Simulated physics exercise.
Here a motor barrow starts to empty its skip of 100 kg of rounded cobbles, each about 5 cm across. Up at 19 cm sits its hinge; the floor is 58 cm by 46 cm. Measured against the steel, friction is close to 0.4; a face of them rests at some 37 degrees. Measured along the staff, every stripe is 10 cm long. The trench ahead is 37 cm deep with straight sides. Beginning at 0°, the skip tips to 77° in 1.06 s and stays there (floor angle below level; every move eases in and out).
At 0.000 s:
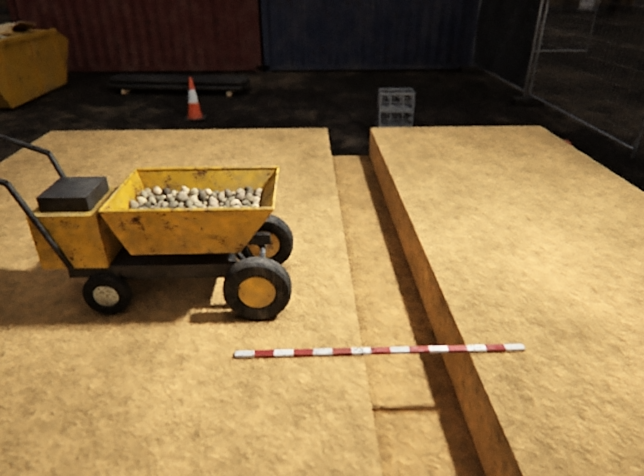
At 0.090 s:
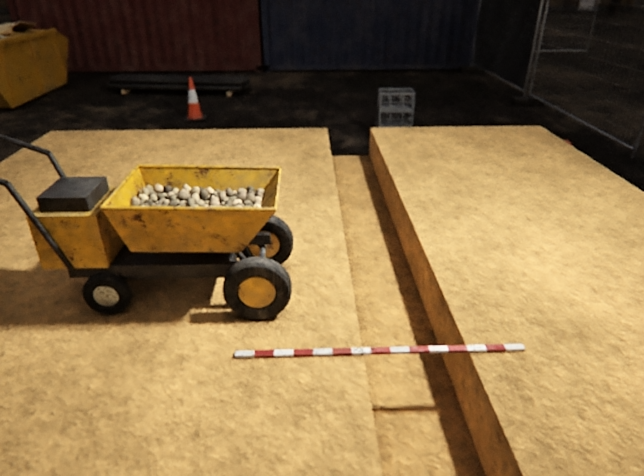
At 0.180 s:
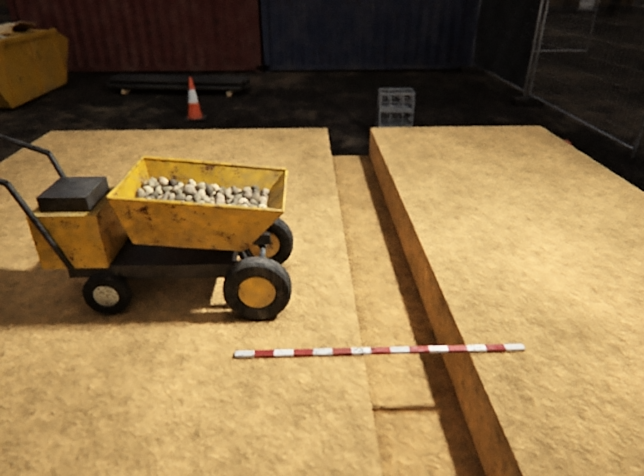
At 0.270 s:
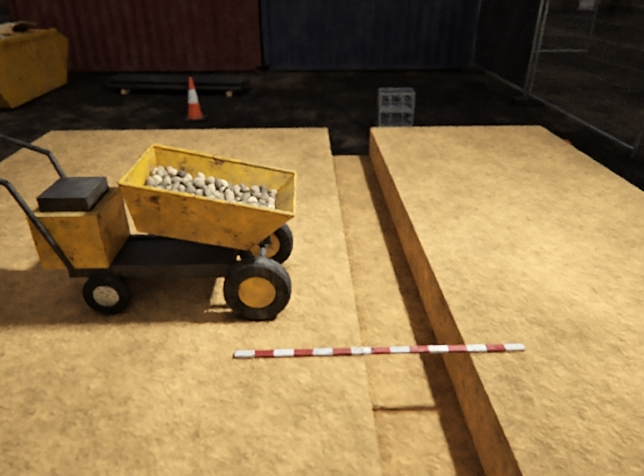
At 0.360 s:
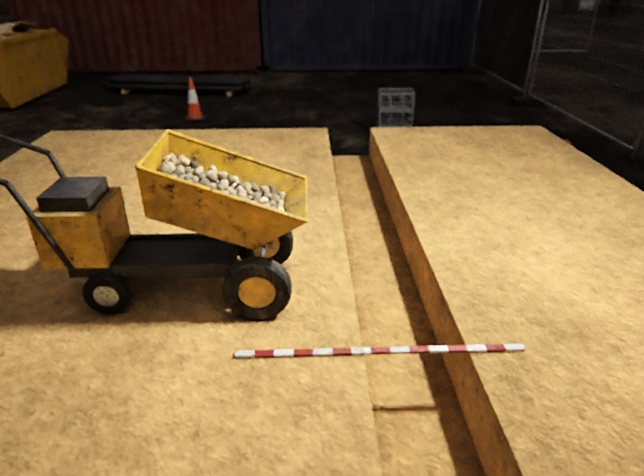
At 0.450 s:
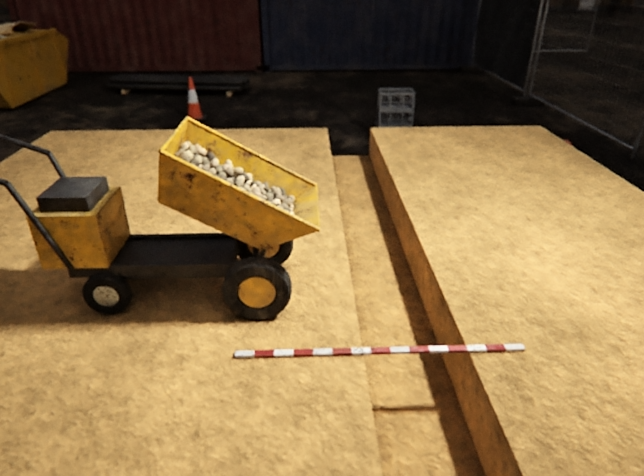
A yellow skip full of pale rounded stones tilts steadily up on a wheeled barrow, its right end lowest.
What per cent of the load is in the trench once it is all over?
100 %.
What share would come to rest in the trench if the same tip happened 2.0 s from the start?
Then about 100 per cent.
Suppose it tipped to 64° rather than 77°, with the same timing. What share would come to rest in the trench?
Then roughly 80 percent.
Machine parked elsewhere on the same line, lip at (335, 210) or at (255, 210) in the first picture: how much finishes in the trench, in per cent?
Some 75 and some 95 per cent, in that order.
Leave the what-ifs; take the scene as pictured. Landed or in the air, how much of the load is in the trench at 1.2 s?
Approx. 50 % of the load.
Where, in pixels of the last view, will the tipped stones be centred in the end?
Resting centre: About (401, 326).
After 0.8 s the floor is at 65°; 100 % in the skip; the foremost stones are at (339, 242).
After 1.2 s the floor is at 77°; 51 % in the skip, 49 % in the trench; the foremost stones are at (425, 337).
After 1.5 s the floor is at 77°; 13 % in the skip, 1 % short of the trench, 86 % in the trench; the foremost stones are at (430, 320).
After 3.5 s the floor is at 77°; 0 % in the skip, 100 % in the trench; the foremost stones are at (430, 322).
